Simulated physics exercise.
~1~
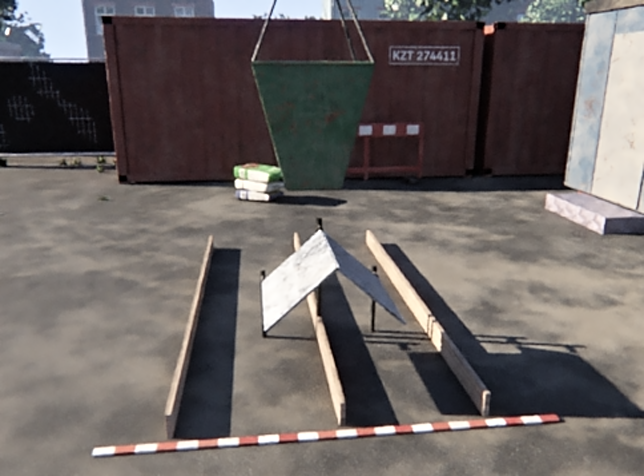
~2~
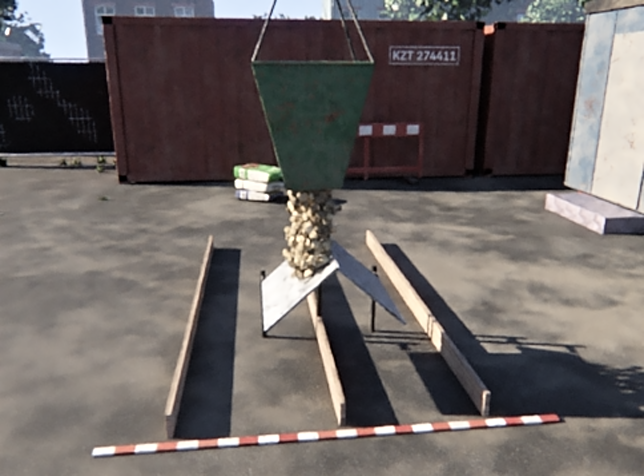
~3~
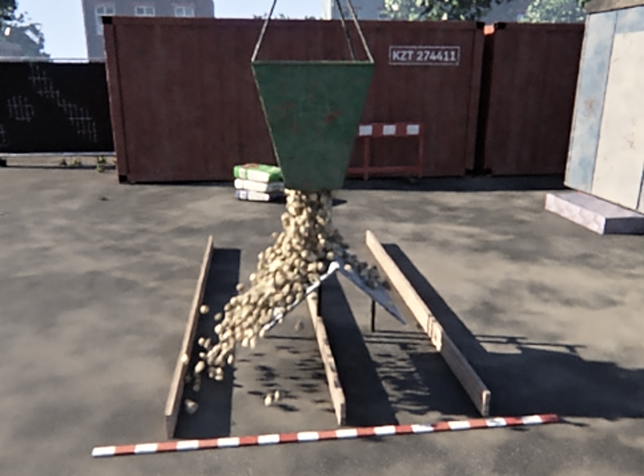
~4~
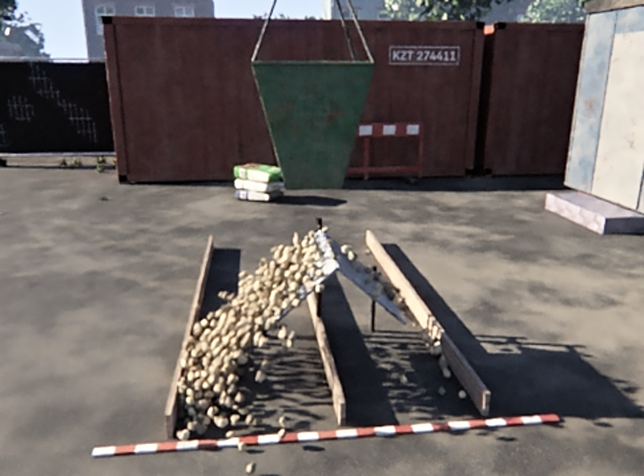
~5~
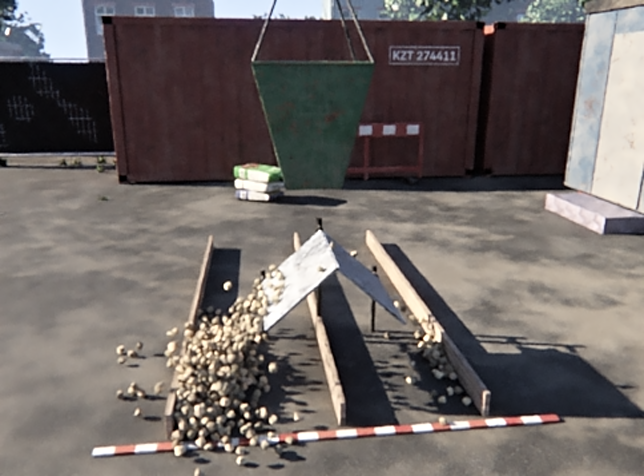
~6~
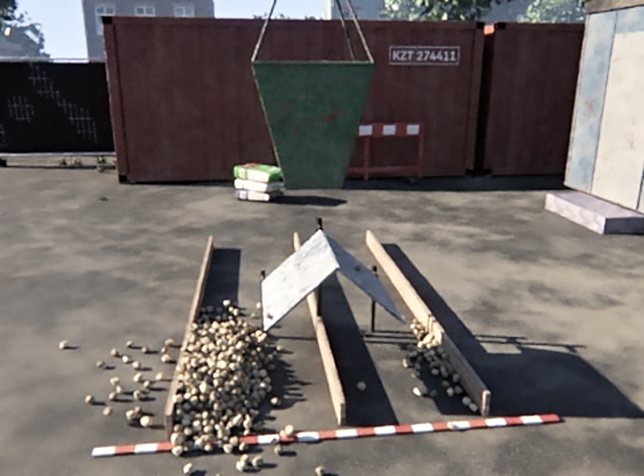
A dark red shipping container stands behind an asphalt yard, seen from slightly above by a still camera, with a green skip hanging in front of it. Below the skip sits a peaked pale steel slope among three wooden planks, with a red and white staff lying nearer. Tan stones pour from the bottom of the skip onto the peak. Most slide down to the left, while a few go right, and the skip empties. The stones end in a large heap in the left bay, some scattered beyond its plank, and a small pile in the right bay.
